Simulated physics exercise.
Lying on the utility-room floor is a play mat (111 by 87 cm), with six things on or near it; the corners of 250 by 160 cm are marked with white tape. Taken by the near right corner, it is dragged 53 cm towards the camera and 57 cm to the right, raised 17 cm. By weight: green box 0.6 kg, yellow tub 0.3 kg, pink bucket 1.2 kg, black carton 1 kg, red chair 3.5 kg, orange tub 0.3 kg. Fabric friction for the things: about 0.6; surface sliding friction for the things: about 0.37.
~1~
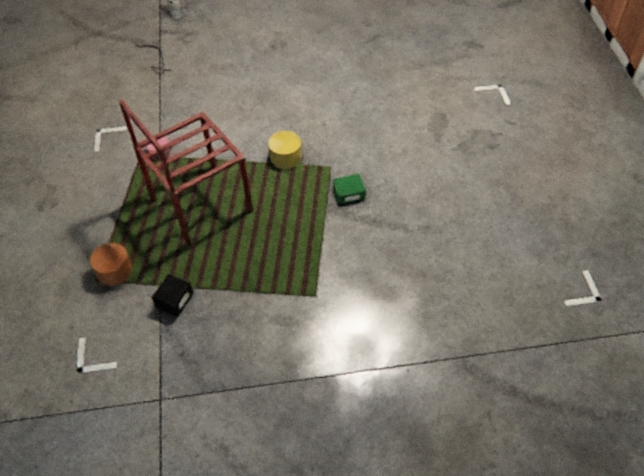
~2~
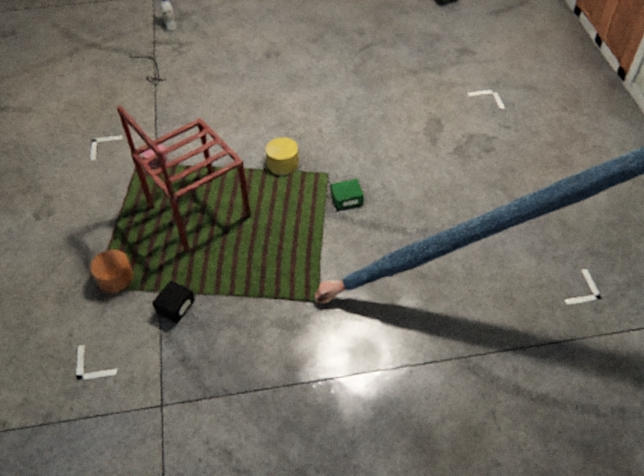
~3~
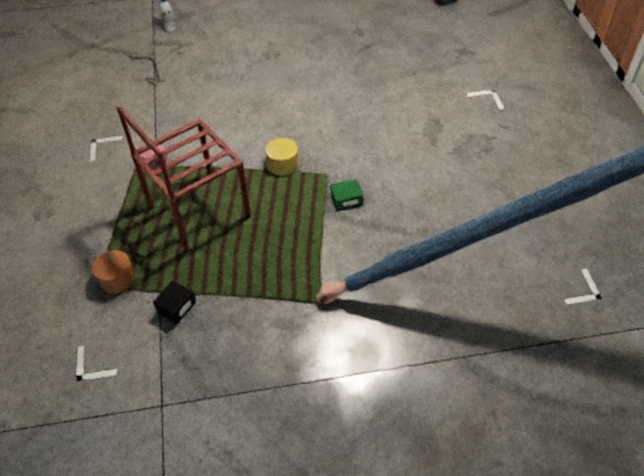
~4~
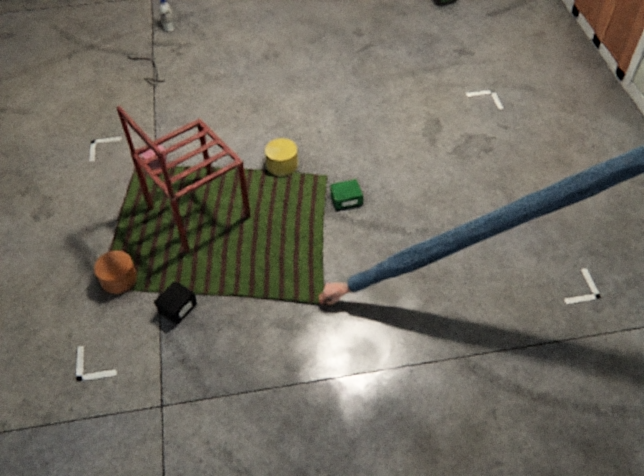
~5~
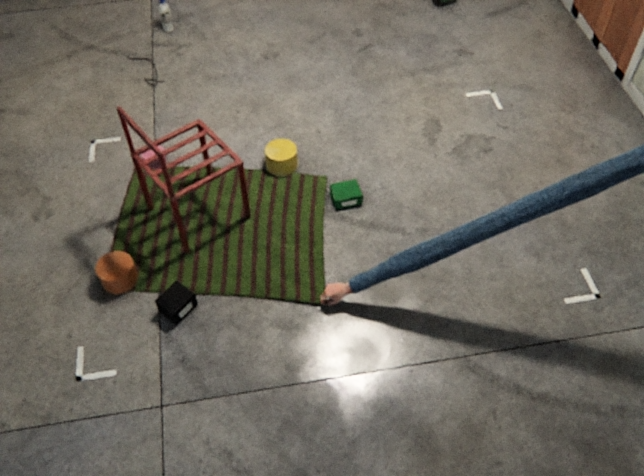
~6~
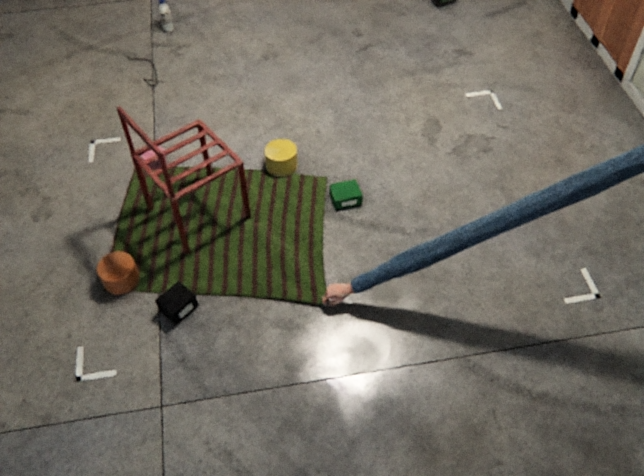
The footage shows a striped green mat with a red chair on it and small containers around; a blue-sleeved arm reaches in, grips the near right corner and drags it very slightly right, the orange tub shifting slightly too.
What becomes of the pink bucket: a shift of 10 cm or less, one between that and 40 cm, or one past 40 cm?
Small displacement.
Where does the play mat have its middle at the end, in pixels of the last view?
I'd say it sits around (357, 280) in the last picture.
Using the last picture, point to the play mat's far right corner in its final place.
(477, 237) or thereabouts.
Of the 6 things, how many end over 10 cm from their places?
The total comes out at 3.
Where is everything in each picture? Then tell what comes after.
In the first frame, play mat corners (331, 167) (316, 297).
In the second frame, orange tub (109, 264); play mat corners (328, 173); grip (320, 302).
In the third frame, grip (322, 302).
In the fourth frame, orange tub (113, 265); grip (324, 304).
In the fifth frame, grip (326, 304).
In the sixth frame, grip (327, 305).
Next, middle of the play mat at (256, 247); pink bucket 3 cm off its start, orange tub 26 cm off its start, red chair lifted 12 cm.
Then, middle of the play mat at (294, 264); pink bucket 3 cm off its start, orange tub 46 cm off its start, black carton 26 cm off its start.
After that, middle of the play mat at (347, 277); pink bucket 3 cm off its start at (156, 155), orange tub 65 cm off its start at (229, 300), black carton 42 cm off its start at (245, 331).
Later, middle of the play mat at (358, 282); pink bucket 3 cm off its start, orange tub 73 cm off its start, black carton 49 cm off its start.
At the end, middle of the play mat at (357, 280); pink bucket 3 cm off its start at (156, 155), orange tub 73 cm off its start at (243, 306), black carton 49 cm off its start at (259, 336), red chair 24 cm off its start at (235, 155).
